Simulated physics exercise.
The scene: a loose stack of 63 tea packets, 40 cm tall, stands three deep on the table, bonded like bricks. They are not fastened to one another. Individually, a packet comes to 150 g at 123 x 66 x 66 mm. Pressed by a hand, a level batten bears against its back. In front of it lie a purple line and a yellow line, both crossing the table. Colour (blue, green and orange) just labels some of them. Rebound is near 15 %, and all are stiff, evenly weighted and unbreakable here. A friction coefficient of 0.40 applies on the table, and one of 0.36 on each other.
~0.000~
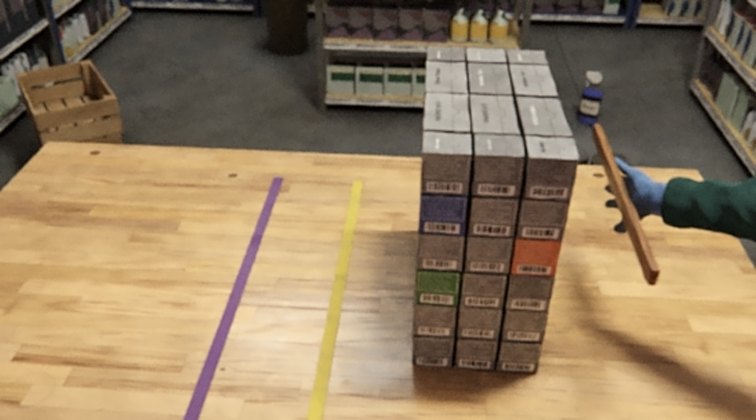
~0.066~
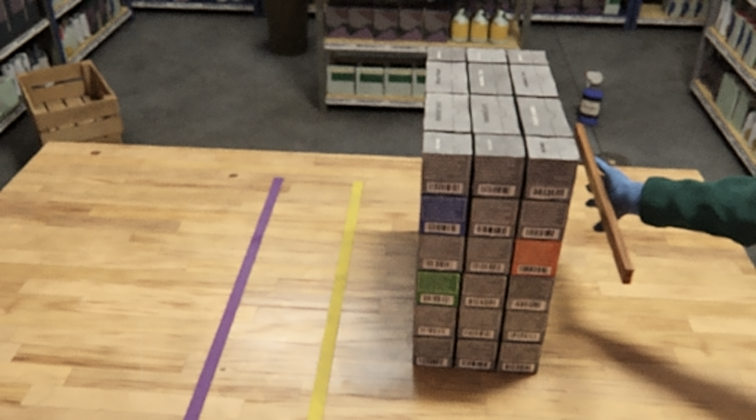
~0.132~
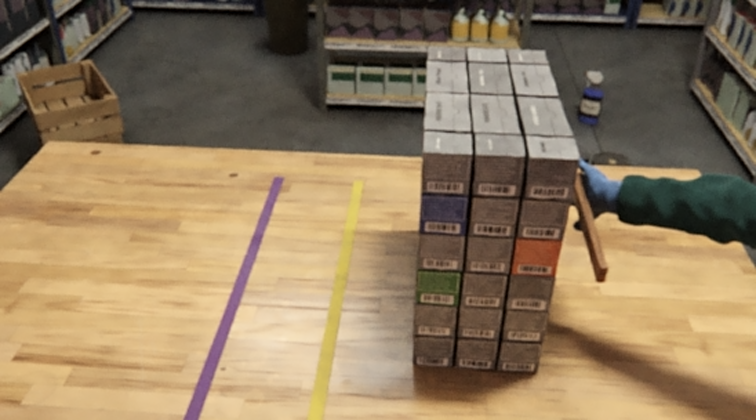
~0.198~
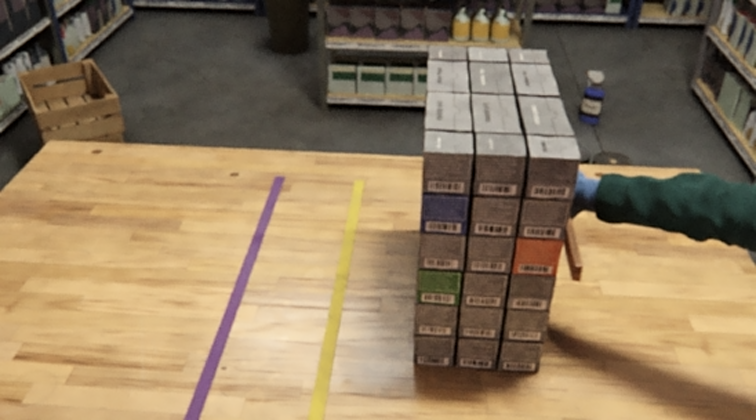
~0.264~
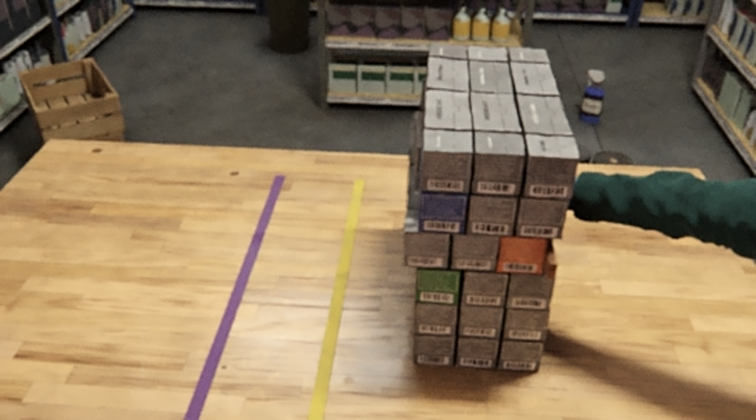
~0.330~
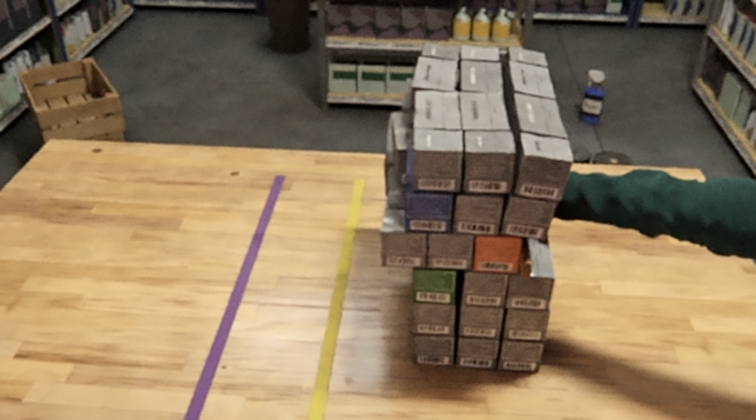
On a wooden table in a storeroom, a gloved hand moved a wooden bar leftward into a tall stack of gray boxes, shoving the orange-labeled layer left and dragging the boxes above slightly askew.
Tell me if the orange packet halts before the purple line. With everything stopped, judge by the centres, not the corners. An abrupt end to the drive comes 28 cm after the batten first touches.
Yes, it ends up not across the line.
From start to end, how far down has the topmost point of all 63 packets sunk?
I make it close to 13 cm.
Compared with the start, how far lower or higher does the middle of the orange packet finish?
Height change: About 13 cm lower.
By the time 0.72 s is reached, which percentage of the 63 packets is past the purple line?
5 percent by then.
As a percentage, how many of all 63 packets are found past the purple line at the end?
It works out at roughly 15 per cent.
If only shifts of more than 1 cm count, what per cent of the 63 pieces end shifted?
65 in a hundred.
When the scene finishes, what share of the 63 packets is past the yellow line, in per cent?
Share past the line: Some 40 %.
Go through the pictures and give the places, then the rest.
In the first picture (pixels give the middle of a visible side), batten (654, 278) 12 cm from the stack; purple line, near end, (210, 366); yellow line, near end, (323, 373); orange packet (536, 259); blue packet (443, 216); green packet (438, 289); none has stirred.
In the second picture, batten (629, 277) 8 cm from the stack; orange packet (536, 259).
In the third picture, batten (603, 275) 47 mm from the stack; orange packet (537, 259).
In the fourth picture, batten (578, 274) 12 mm from the stack; orange packet (538, 258).
In the fifth picture, batten (553, 272) 23 mm in; orange packet (522, 257) 22 mm from its place; steepest lean 4°, the packet at (448, 72); movement in 19 of them.
In the sixth picture, batten (527, 270) 58 mm in; purple line, near end, (211, 364); yellow line, near end, (324, 372); orange packet (497, 256) 57 mm from its place; blue packet (429, 214) 23 mm from its place; green packet (434, 287) 8 mm from its place; movement in 38 of them.
After 0.48 s, none of the 63 packets past the purple line, 45 disturbed; orange packet 13° from how it stood; blue packet 16° from how it stood.
After 0.72 s, 3 of the 63 packets past the purple line; orange packet 68° from how it stood, 13 cm lower; blue packet on its side.
In the end (1.6 s), 8 of the 63 packets past the purple line; orange packet on its side; green packet on its side; blue packet on its side. From the last view, middles, orange packet near (366, 315), green packet near (313, 331).
